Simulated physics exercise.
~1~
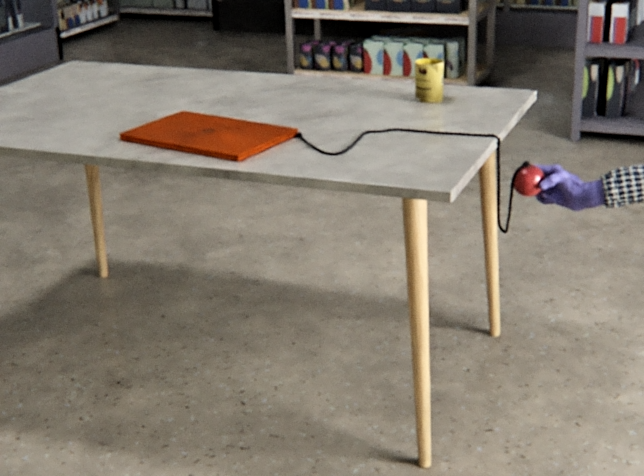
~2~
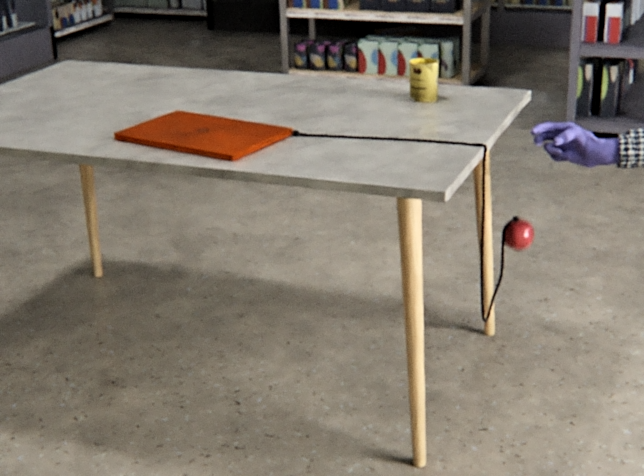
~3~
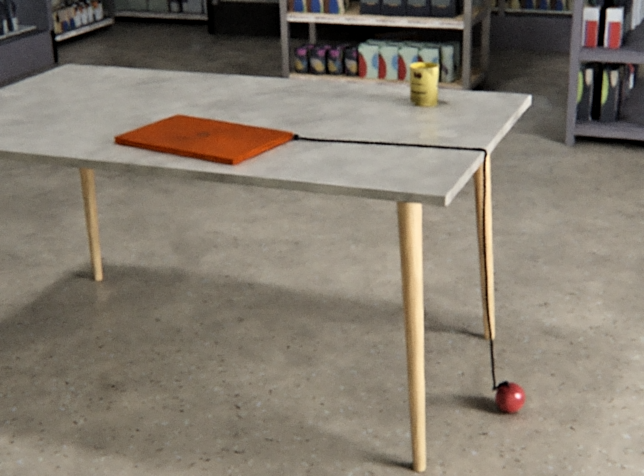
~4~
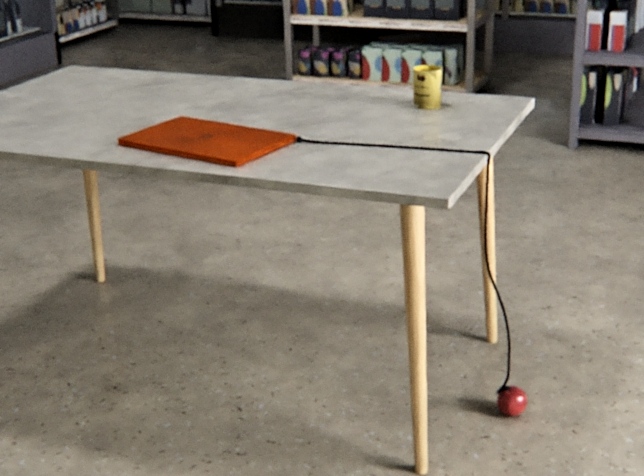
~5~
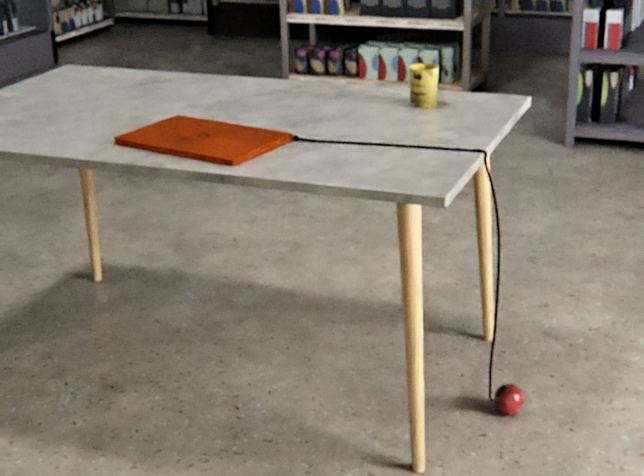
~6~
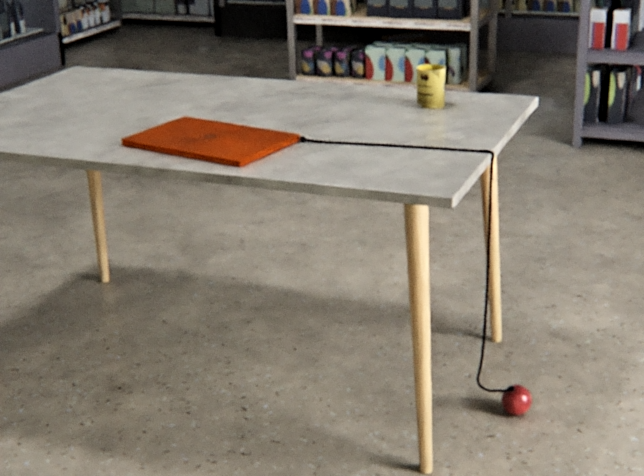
In a room with stocked shelves, a gloved hand beside a table releases a red apple tied by a black shoelace to an orange laptop. The apple drops to the floor and stays there, the lace hanging over the edge, while the laptop and yellow cup remain on top.
